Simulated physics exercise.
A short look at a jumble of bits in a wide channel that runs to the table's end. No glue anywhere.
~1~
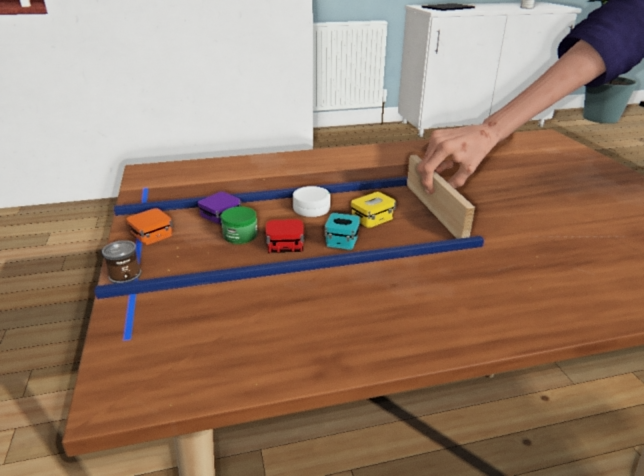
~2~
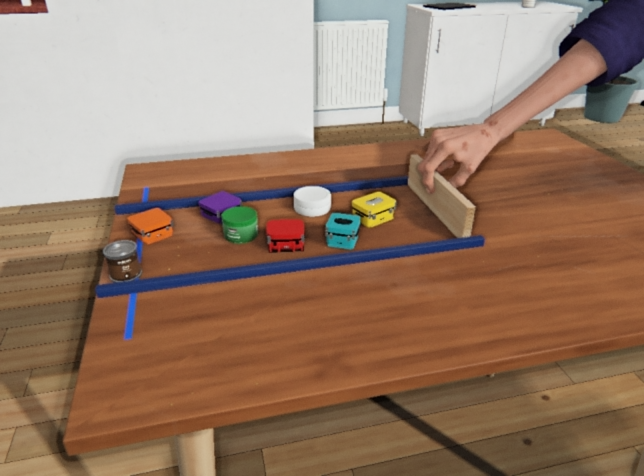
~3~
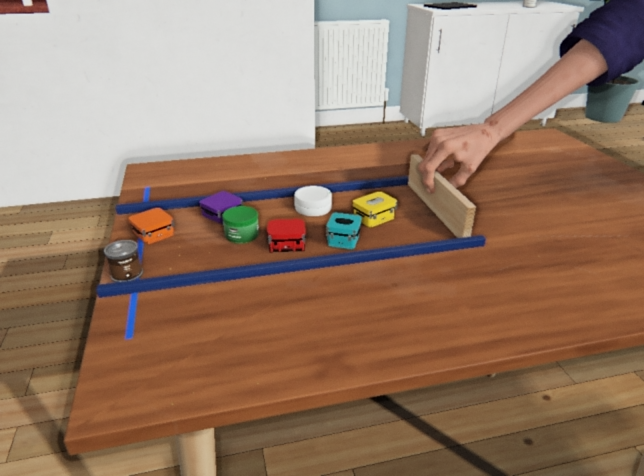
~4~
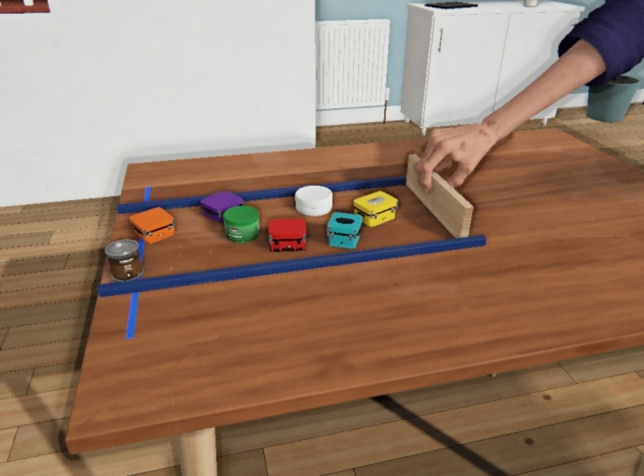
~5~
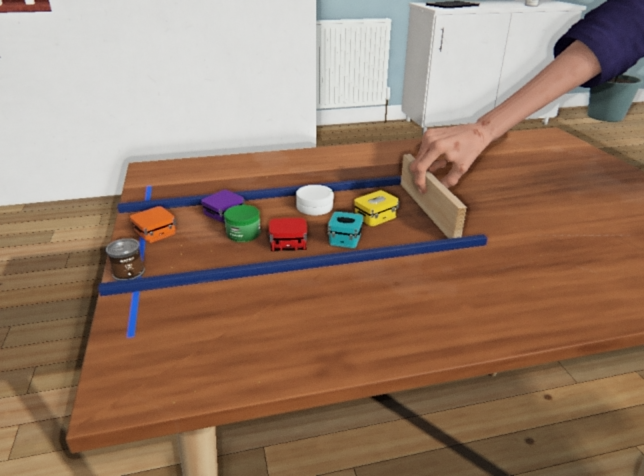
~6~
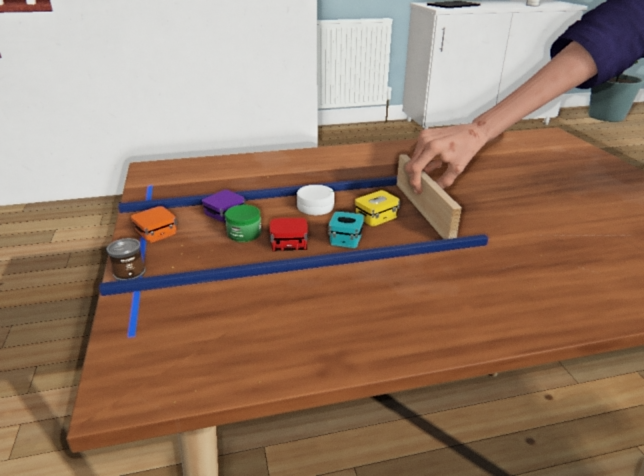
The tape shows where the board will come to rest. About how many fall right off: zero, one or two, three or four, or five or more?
Here the number that fall off is five or more.
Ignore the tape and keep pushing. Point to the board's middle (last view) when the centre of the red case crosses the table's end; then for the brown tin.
For the red case at (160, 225), for the brown tin at (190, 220).
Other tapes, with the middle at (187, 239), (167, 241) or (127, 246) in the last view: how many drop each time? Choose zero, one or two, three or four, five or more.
The falls would be one or two; either three or four; at least five.
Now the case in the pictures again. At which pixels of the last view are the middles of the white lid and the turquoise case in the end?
About (124, 220), and the other about (121, 261).
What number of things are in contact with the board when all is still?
In contact: 3.
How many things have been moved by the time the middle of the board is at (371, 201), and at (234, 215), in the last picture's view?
The counts are 1 and 7.
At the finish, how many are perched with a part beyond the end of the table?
2 of them.
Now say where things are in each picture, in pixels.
The first picture shows brown tin (122, 262); orange case (150, 227); purple case (220, 209); board (437, 195); tape (139, 246).
The second picture shows orange case (151, 226); turquoise case (343, 232).
The third picture shows purple case (222, 208); green tub (241, 225).
The fourth picture shows brown tin (125, 261); board (435, 194).
The fifth picture shows orange case (154, 225); white lid (315, 200).
The sixth picture shows brown tin (127, 260); orange case (155, 224); purple case (224, 207); board (425, 195); tape (143, 244).
Early on, none off yet; brown tin at rest near (127, 260); orange case at rest near (155, 224); purple case at rest near (224, 207).
A while later, none off yet; brown tin at rest near (127, 260); orange case at rest near (155, 224); purple case travelled about its own width near (202, 209).
Further along, none off yet; brown tin travelled about its own width near (100, 265); orange case travelled about its own width near (108, 229); purple case travelled well along near (135, 212).
Finally, the number that fall off is five or more; lost, red case, green tub, purple case, orange case and brown tin.
